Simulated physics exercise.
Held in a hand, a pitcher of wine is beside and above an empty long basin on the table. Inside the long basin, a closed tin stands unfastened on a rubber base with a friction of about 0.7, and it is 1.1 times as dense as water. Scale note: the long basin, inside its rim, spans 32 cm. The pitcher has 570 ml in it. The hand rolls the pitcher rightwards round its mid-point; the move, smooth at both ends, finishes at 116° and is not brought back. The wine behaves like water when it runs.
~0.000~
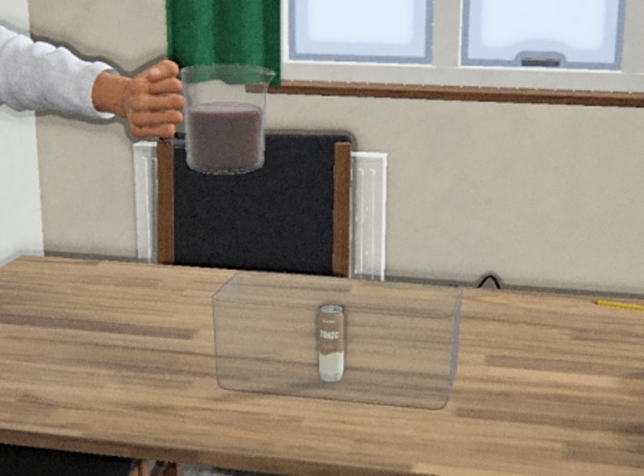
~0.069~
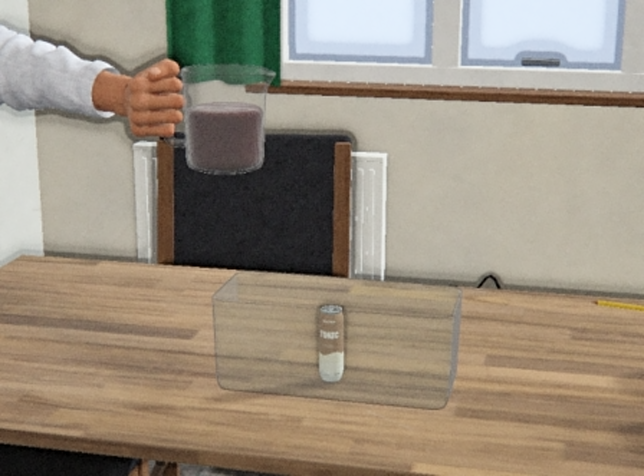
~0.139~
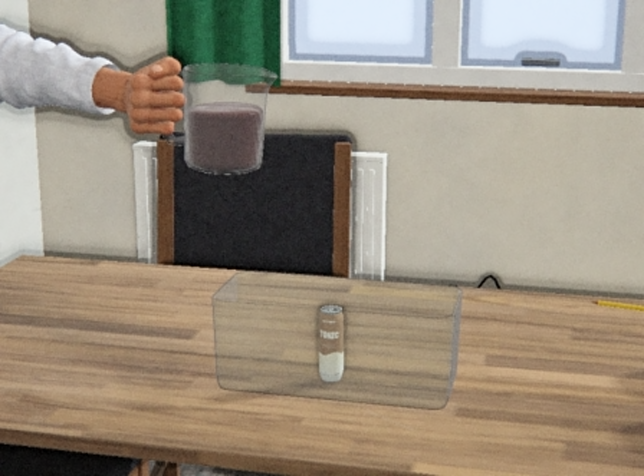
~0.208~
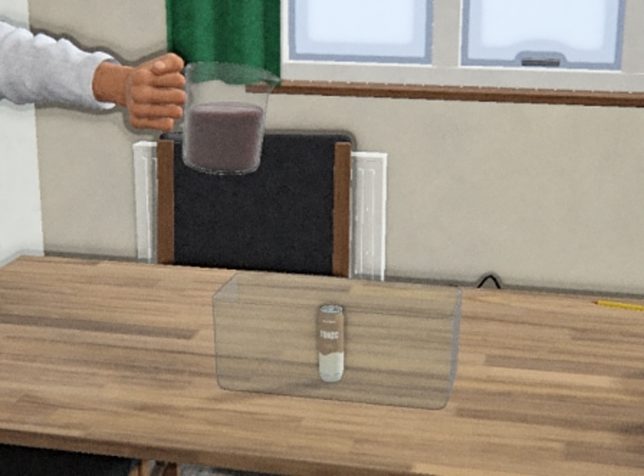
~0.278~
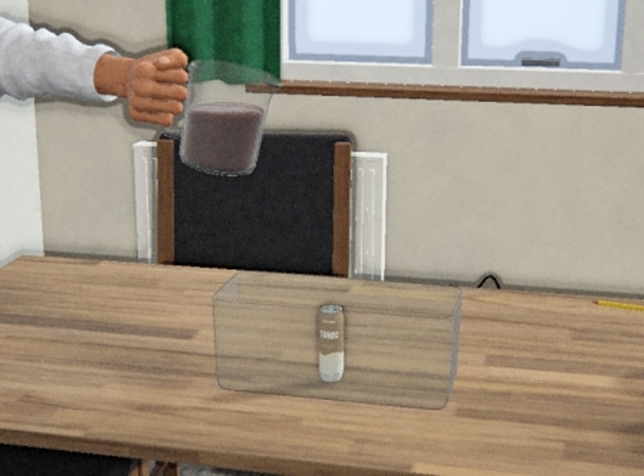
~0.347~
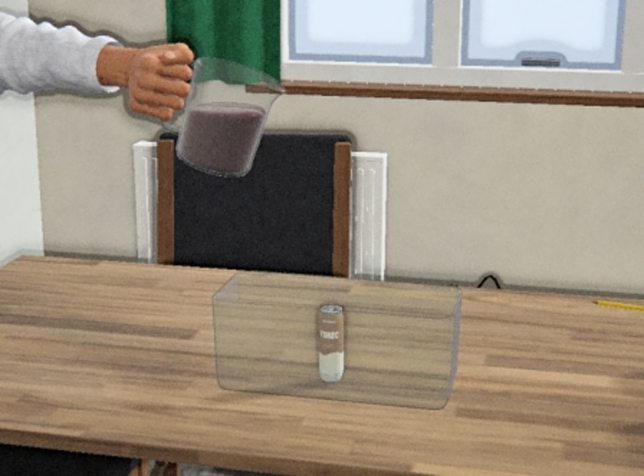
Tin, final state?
Standing.
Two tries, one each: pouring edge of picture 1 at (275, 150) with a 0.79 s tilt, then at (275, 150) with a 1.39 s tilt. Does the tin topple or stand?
The tin overturns the first time and overturns the second time.
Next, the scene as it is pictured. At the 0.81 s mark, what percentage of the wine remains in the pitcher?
Portion remaining: Approx. 88 per cent.
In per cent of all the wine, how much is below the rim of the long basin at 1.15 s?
Close to 48 in a hundred.
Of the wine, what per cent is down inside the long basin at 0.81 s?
Near 0 in a hundred.
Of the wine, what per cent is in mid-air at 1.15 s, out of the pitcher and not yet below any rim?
30 per cent, roughly.
Then, 0.81 s in, the tilt is 73° and 89 per cent is still to pour; the tin stands where it began.
Then, 1.15 s in, the tilt is 108° and 22 per cent is still to pour; the tin stands where it began.
Then, 1.50 s in, the tilt is 116° and 0 per cent is still to pour; the tin stands 1 cm from where it began.
Then, 1.89 s in, the tilt is 116° and 0 per cent is still to pour; the tin stands 1 cm from where it began.
Finally, the tin stands 1 cm from where it began.
